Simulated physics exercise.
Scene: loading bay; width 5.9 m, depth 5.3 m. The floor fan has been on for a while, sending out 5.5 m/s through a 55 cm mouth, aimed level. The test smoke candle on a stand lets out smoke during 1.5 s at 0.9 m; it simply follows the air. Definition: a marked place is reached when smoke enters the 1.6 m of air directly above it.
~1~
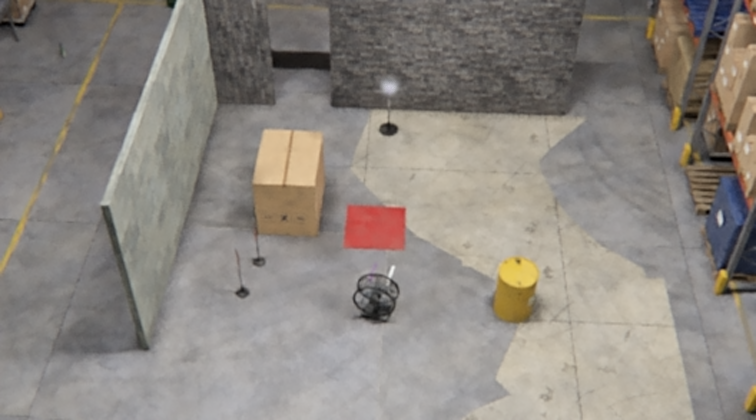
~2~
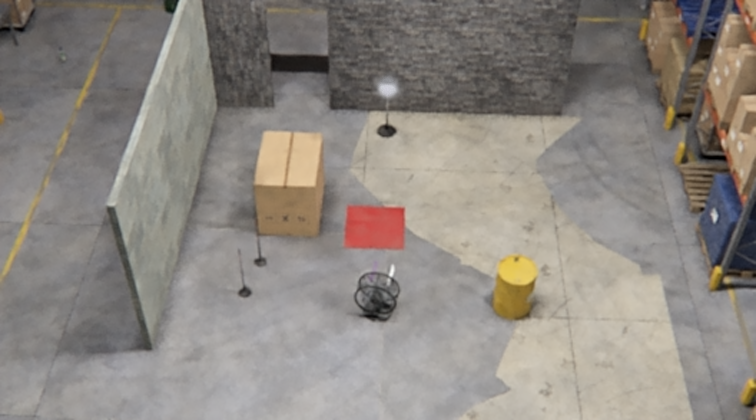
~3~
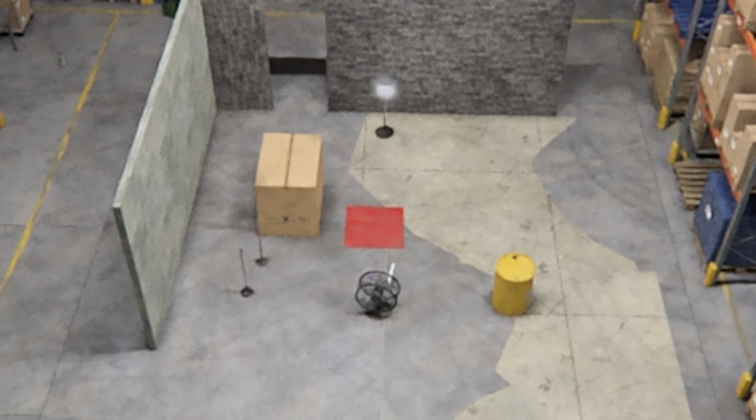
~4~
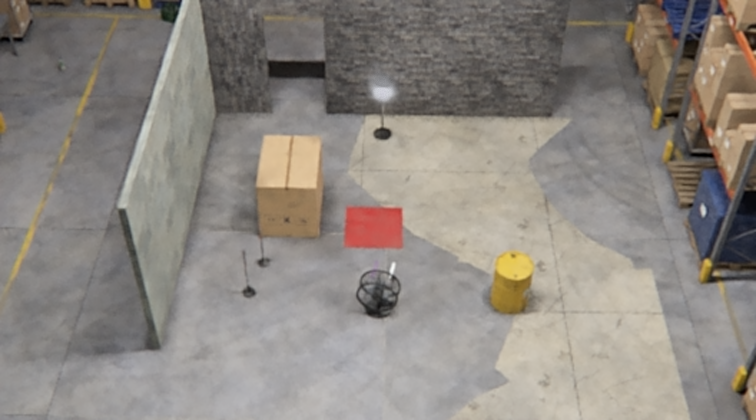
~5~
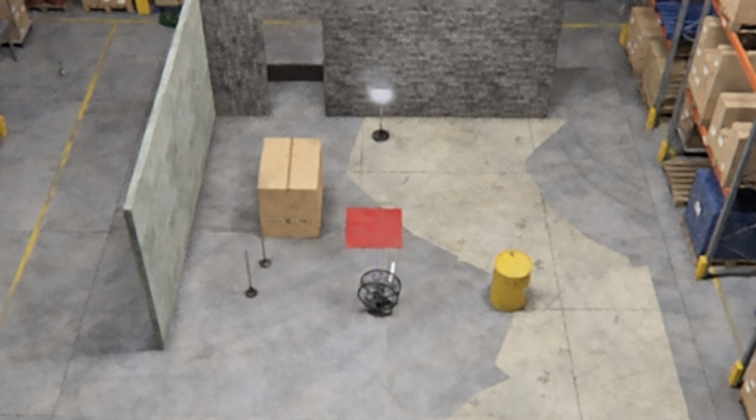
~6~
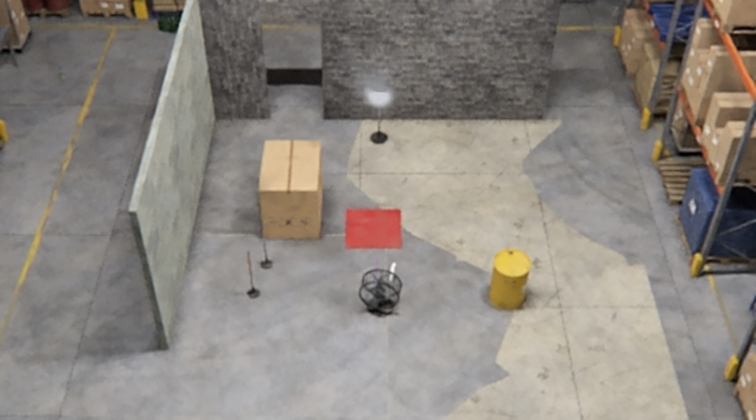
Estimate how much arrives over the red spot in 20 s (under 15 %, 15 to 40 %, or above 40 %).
Roughly not even 15 % arrives there.
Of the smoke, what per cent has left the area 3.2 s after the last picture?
Some 40 in a hundred.
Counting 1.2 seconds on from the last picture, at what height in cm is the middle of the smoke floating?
Roughly 130 cm up.
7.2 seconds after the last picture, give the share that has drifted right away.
Roughly 90 per cent.
Then, 1.2 s after the last picture, 0 % has passed over the red spot; 2 % has left the area, and the middle of the rest is near (359, 67).
Then, 3.2 s after the last picture, 0 % has passed over the red spot; 44 % has left the area, and the middle of the rest is near (281, 27).
Then, 7.2 s after the last picture, 0 % has passed over the red spot; 87 % has left the area.
Then, 19.2 s after the last picture, 0 % has passed over the red spot; 98 % has left the area.
